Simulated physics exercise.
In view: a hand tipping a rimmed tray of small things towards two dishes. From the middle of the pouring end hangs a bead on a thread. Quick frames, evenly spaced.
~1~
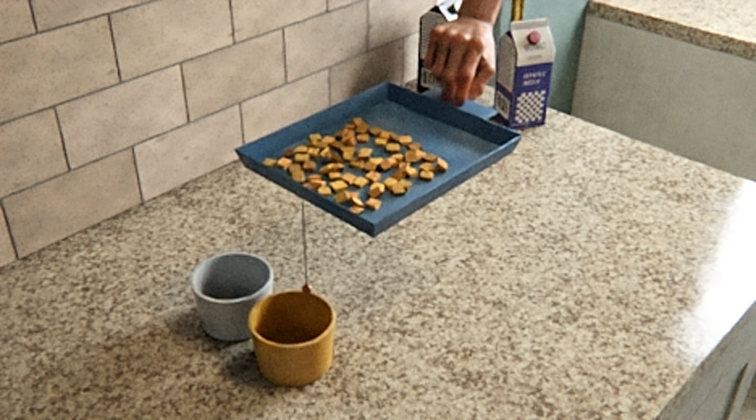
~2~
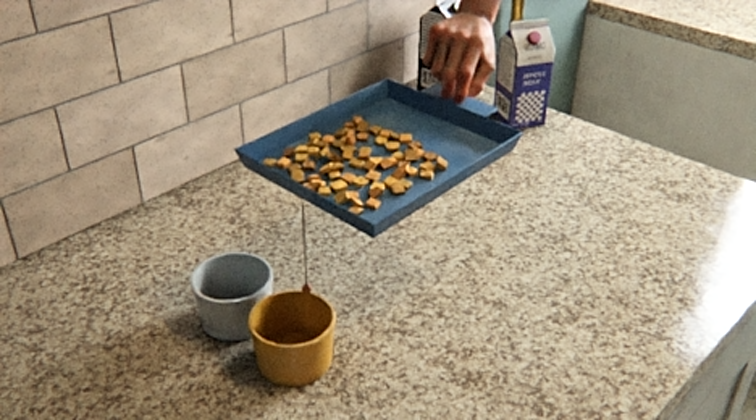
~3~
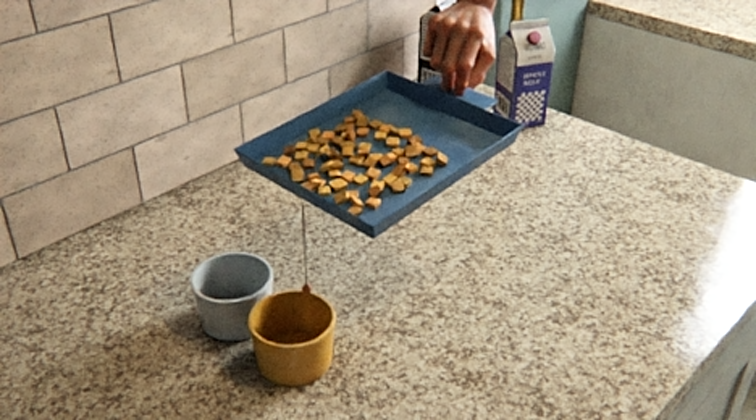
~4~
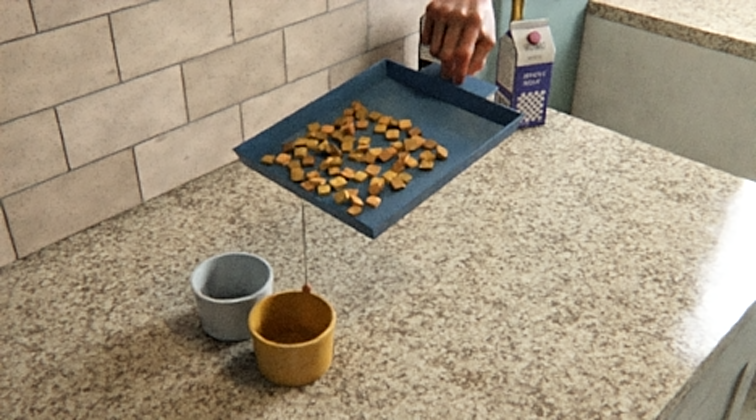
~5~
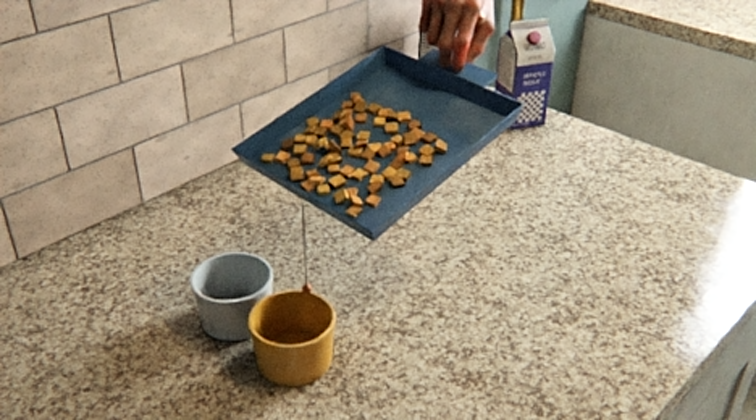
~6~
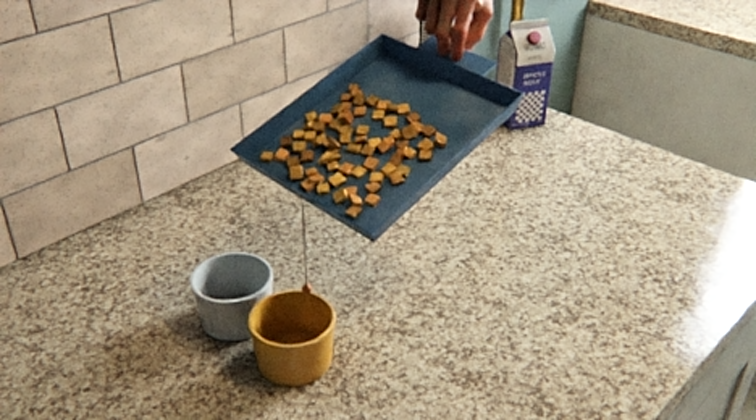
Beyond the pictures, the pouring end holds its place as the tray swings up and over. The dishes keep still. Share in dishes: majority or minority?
Minority.
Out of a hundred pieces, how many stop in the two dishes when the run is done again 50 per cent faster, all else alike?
Roughly 30 percent.
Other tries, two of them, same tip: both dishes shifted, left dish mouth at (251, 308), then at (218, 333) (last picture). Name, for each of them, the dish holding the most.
In the first position the right of the two, in the second the left of the two.
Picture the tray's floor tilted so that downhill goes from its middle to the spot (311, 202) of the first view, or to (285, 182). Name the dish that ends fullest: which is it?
Try one: The rightmost dish. Try two: The leftmost dish.
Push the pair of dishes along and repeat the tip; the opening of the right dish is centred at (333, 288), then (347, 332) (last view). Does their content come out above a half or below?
At place one a lesser share; at place two a lesser share.
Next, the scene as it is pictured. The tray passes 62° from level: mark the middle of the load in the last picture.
I'd mark it close to (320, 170).
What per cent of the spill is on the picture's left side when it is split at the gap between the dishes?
I'd say some 30 in a hundred.
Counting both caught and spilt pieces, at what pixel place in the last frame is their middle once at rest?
Somewhere around (317, 396) in the last picture.
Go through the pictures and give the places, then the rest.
The first picture shows corners of the pouring end near (244, 149) and (373, 218), level; middle of the load near (357, 164), cereal squares; left dish near (203, 311); right dish near (262, 355); bead on its thread near (307, 289).
The second picture shows corners of the pouring end near (243, 149) and (373, 218), level; middle of the load near (357, 163).
The third picture shows corners of the pouring end near (243, 149) and (373, 220), tipped barely, lowest at the right corner; middle of the load near (357, 160).
The fourth picture shows corners of the pouring end near (242, 148) and (372, 222), tipped a little, lowest at the right corner; middle of the load near (356, 156).
The fifth picture shows corners of the pouring end near (240, 148) and (371, 224), tipped a little, lowest at the right corner; middle of the load near (356, 152).
The sixth picture shows corners of the pouring end near (239, 148) and (370, 227), tipped clearly, lowest at the right corner; middle of the load near (355, 148); left dish near (203, 311); right dish near (262, 355).
Shortly afterwards, tray tipped steeply; the whole lot on the tray.
Next, tray tipped past a quarter turn; near half on the tray; only a few in the right dish; a little outside both; near half in the air.
Some moments later, tray tipped past a quarter turn; near a quarter in the right dish; the bulk outside both.
In the end, tray tipped past a quarter turn; near a quarter in the right dish; none at all in the left dish; the bulk outside both.
